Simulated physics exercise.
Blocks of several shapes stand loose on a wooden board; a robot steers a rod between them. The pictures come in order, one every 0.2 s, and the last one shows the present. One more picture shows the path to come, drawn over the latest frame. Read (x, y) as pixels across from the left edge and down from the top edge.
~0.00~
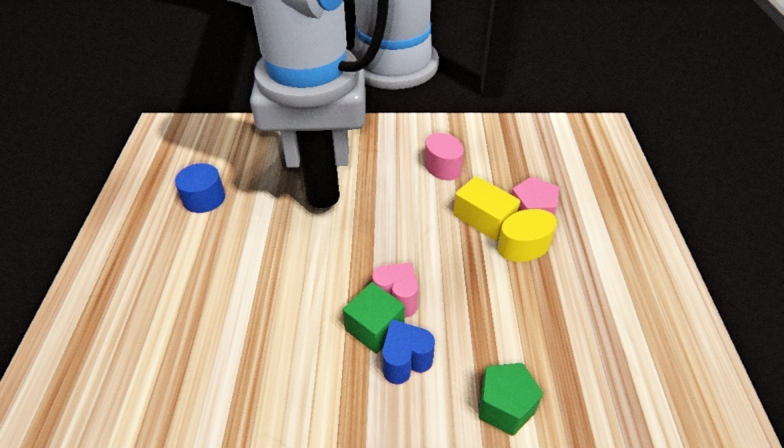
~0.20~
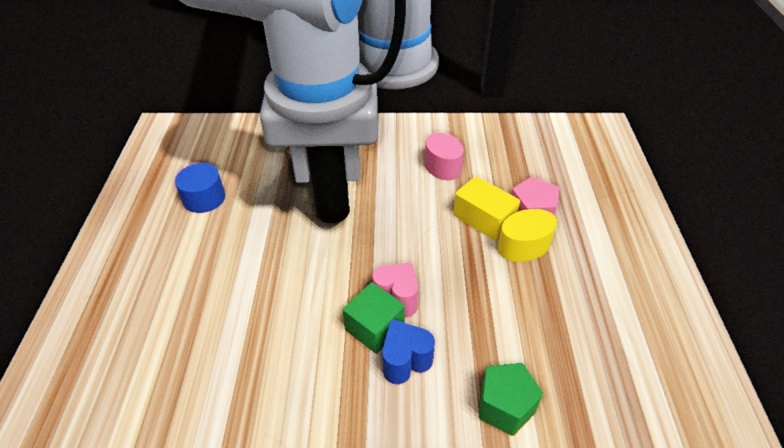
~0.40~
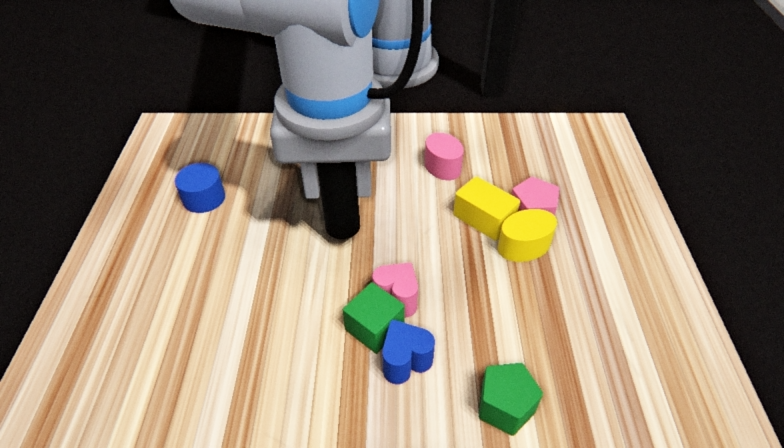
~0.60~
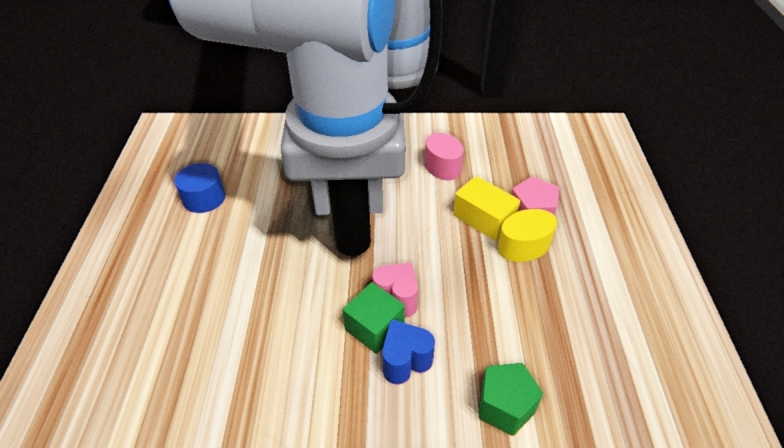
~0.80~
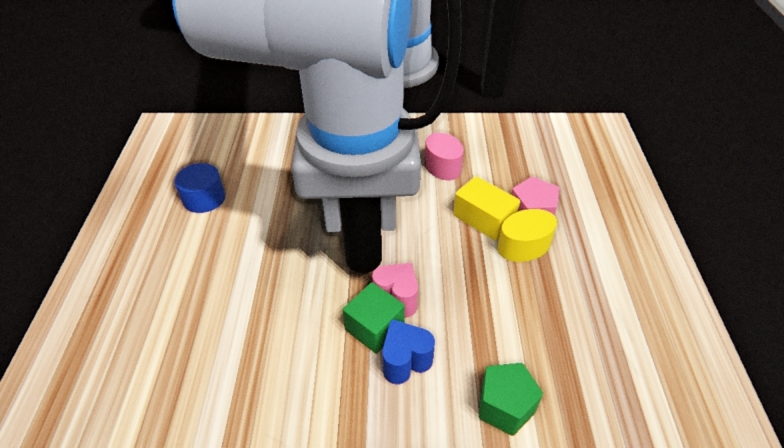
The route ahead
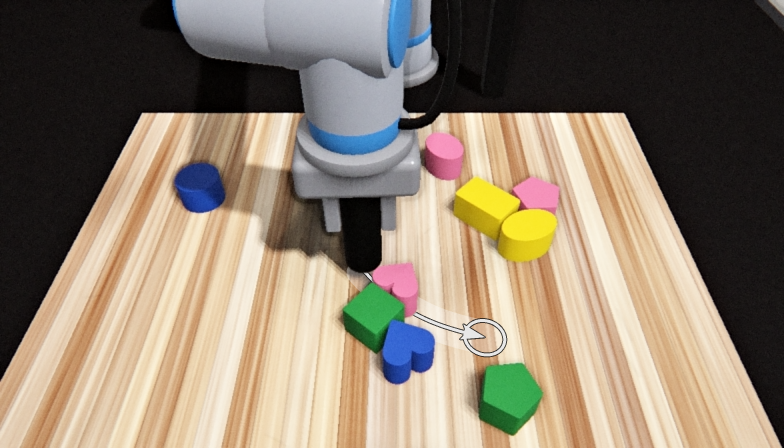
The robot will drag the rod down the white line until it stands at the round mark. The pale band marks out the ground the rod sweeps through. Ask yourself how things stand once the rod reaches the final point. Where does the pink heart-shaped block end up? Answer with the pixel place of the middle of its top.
So, by the moment the path ends, you'll find the top centre of the pink heart-shaped block at (530, 323).
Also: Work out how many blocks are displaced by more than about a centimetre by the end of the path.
I expect one block to move.
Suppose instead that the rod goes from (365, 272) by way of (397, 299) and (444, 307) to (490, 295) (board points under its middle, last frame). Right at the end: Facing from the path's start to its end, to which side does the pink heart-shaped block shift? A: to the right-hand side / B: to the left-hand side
A.
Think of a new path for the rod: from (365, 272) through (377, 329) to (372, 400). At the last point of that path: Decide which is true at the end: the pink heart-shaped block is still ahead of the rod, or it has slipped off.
It is no longer ahead.
The line goes from (365, 272) through (395, 301) and (436, 323) to (485, 337).
On the path given first. One third of the way, rod at (395, 288); green square block at (373, 310); pink heart-shaped block at (431, 298), turned 20° anticlockwise.
Two thirds of the way, rod at (438, 311); green square block at (373, 310); pink heart-shaped block at (478, 315), turned 45° anticlockwise.
At the end, rod at (487, 325); green square block at (373, 310); pink heart-shaped block at (530, 323), turned 65° anticlockwise; blue heart-shaped block unmoved.
